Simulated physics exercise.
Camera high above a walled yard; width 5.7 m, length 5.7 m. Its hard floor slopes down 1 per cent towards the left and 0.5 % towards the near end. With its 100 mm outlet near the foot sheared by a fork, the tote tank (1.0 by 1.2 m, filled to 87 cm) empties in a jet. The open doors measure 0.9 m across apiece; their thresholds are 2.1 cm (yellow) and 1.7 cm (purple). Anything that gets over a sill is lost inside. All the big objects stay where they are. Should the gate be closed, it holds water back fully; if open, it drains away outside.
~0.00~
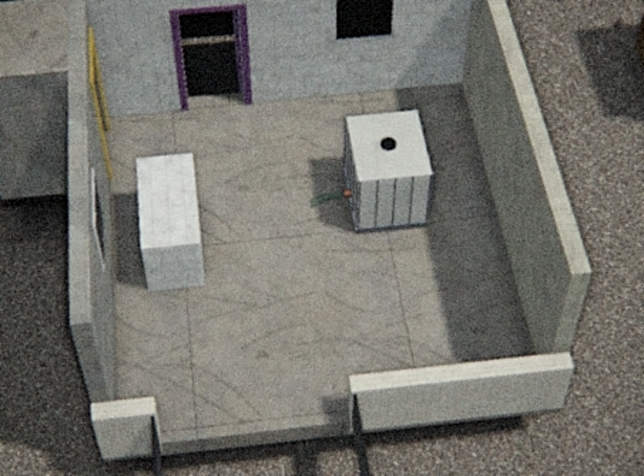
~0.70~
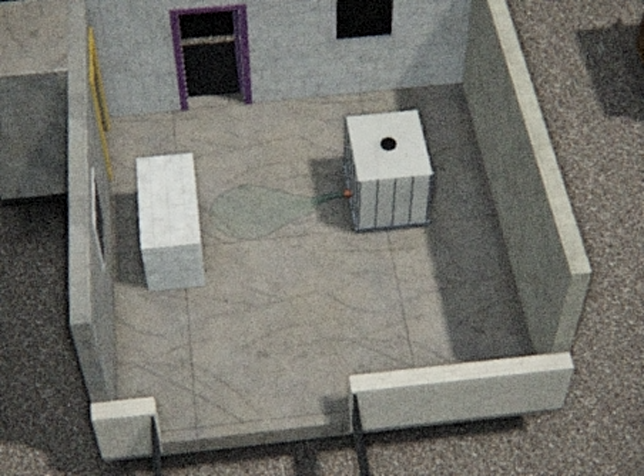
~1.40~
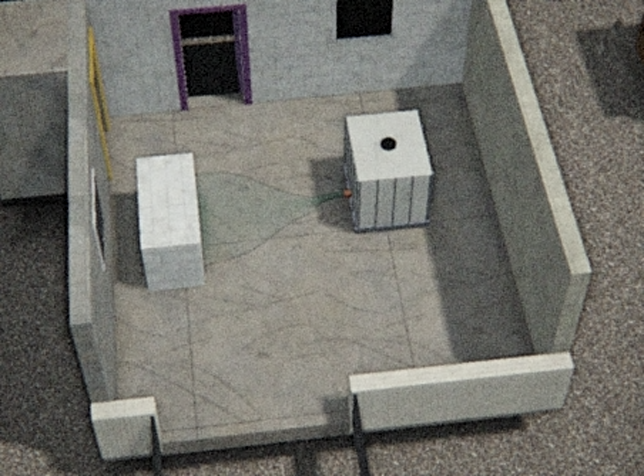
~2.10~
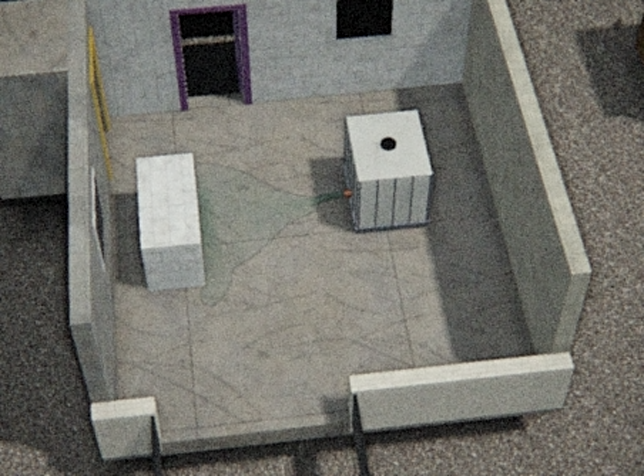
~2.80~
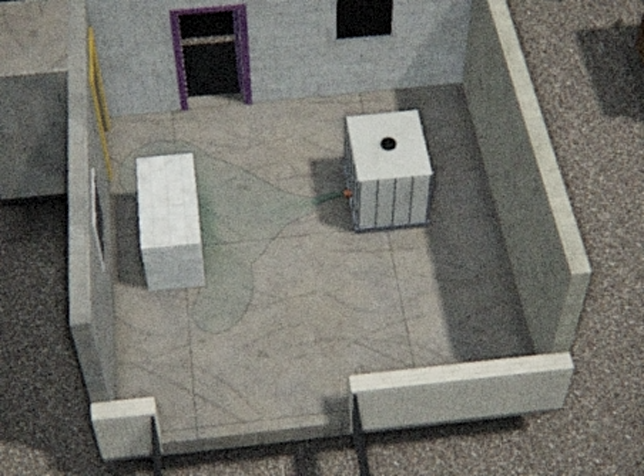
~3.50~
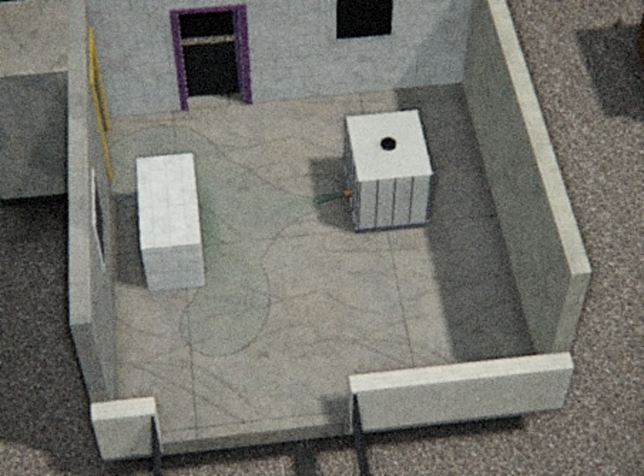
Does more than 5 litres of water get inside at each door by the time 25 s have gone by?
Yellow door: Yes; purple door: No.
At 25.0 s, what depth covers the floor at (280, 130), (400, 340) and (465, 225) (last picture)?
Around 0.6 cm, 0.0 cm and 0.0 cm.
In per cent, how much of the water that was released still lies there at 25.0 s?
About 60 in a hundred.
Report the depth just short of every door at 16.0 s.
Yellow 4.0 cm, purple 1.2 cm.
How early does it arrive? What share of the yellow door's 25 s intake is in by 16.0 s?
About 45 %.
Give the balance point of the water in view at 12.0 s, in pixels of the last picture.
Centre estimate: Near (194, 239).
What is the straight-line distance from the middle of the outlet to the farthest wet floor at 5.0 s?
Roughly 4.2 metres.
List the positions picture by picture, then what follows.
In the first picture, the jet has just started at (333, 196); the ground is still dry.
The second picture shows from the spout at (333, 196) the water has spread over 1.0 m2; its tip is at (214, 221), and it is 1.4 cm deep on average.
The third picture shows the jet leaves at (333, 196); the sheet reaches a hidden place, 2.7 m away, and wets 1.9 m2.
The fourth picture shows from the spout at (333, 196) the water has spread over 2.6 m2; its tip is at a hidden place, and it is 1.2 cm deep on average.
The fifth picture shows the jet leaves at (333, 196); the sheet reaches (123, 172), 3.6 m away, and wets 3.8 m2.
The sixth picture shows from the spout at (333, 196) the water has spread over 5.3 m2; its tip is at (110, 150), and it is 1.0 cm deep on average.
After 5.0 s water covers 25 % of the floor and is deepest (7 cm) near (209, 209); yellow door 2.4 cm at the sill, 0 L in, purple door not reached.
After 8.0 s water covers 40 % of the floor and is deepest (6 cm) near (210, 218); yellow door 3.3 cm at the sill, 1 L in, purple door 0.98 cm at the sill, 0 L in.
After 12.0 s water covers 50 % of the floor and is deepest (6 cm) near (210, 218); yellow door 3.7 cm at the sill, 9 L in, purple door 1.3 cm at the sill, 0 L in.
After 16.0 s water covers 50 % of the floor and is deepest (5 cm) near (211, 228); yellow door 3.8 cm at the sill, 18 L in, purple door 1.2 cm at the sill, 0 L in.
After 25.0 s water covers 50 % of the floor and is deepest (5 cm) near (318, 207); yellow door 3.7 cm at the sill, 40 L in, purple door 1.1 cm at the sill, 0 L in.
